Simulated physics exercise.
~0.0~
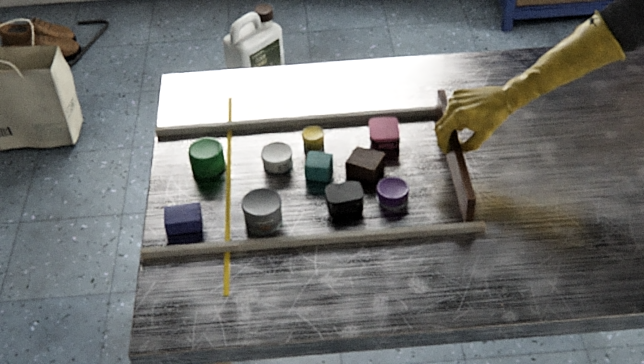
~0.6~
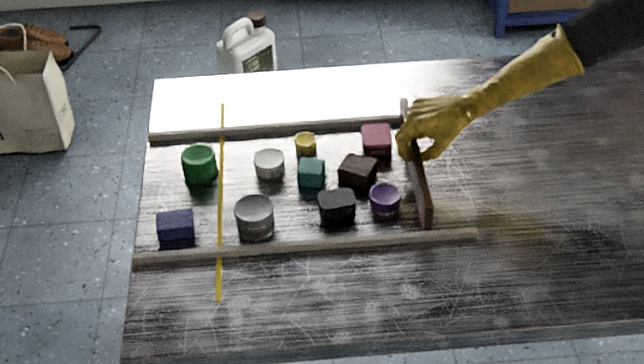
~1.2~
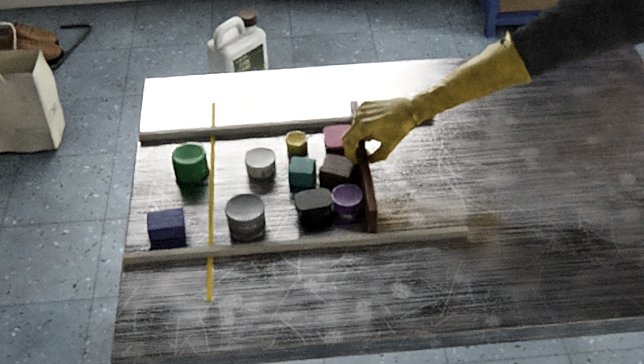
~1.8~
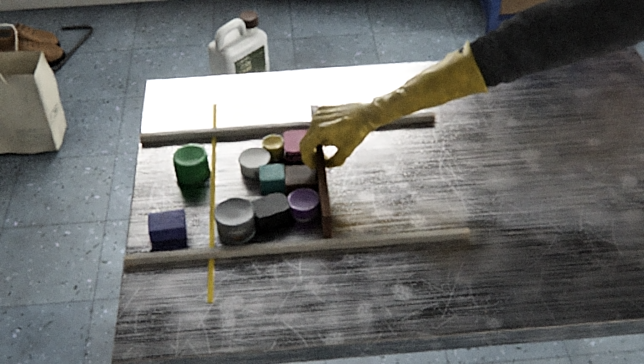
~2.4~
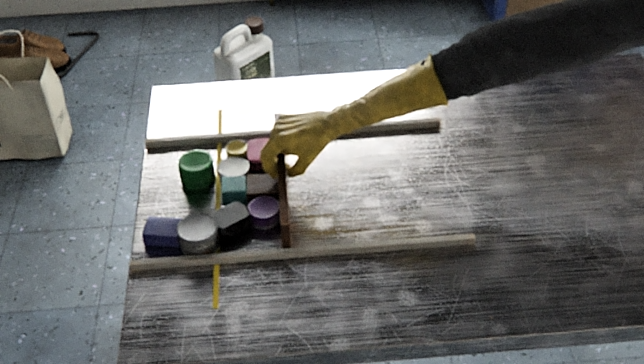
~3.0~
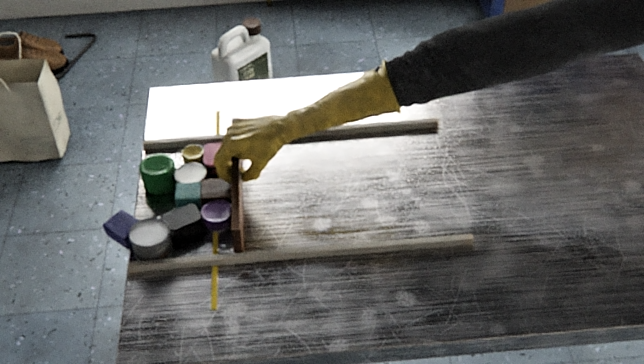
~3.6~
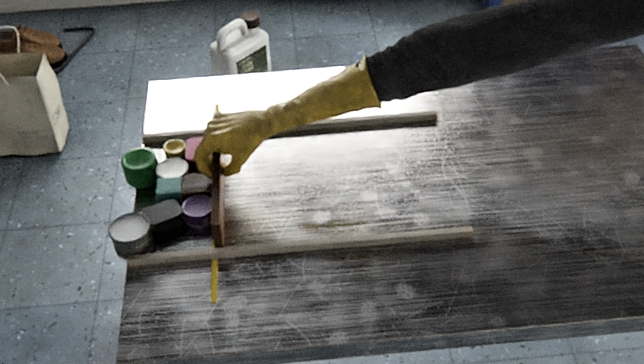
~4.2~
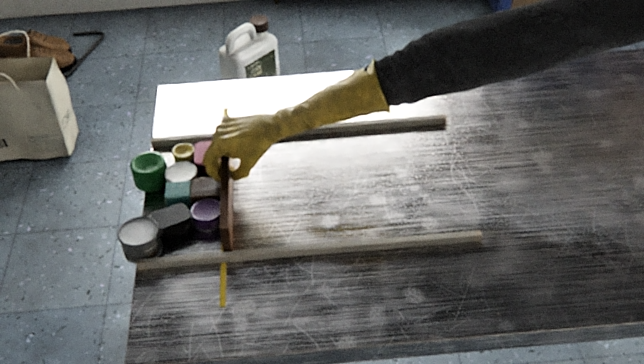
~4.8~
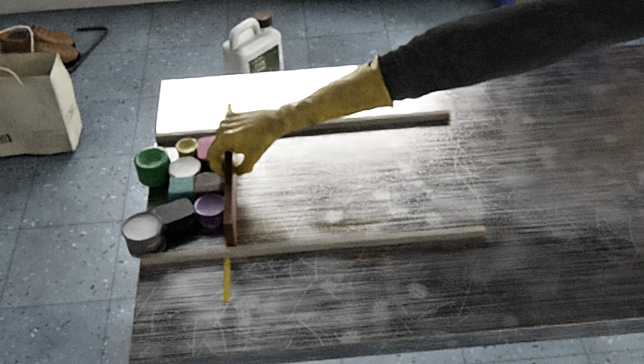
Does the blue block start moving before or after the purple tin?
The blue block starts moving after the purple tin. The tin is already sliding left with the board while the block still sits in its place near the table's left end.
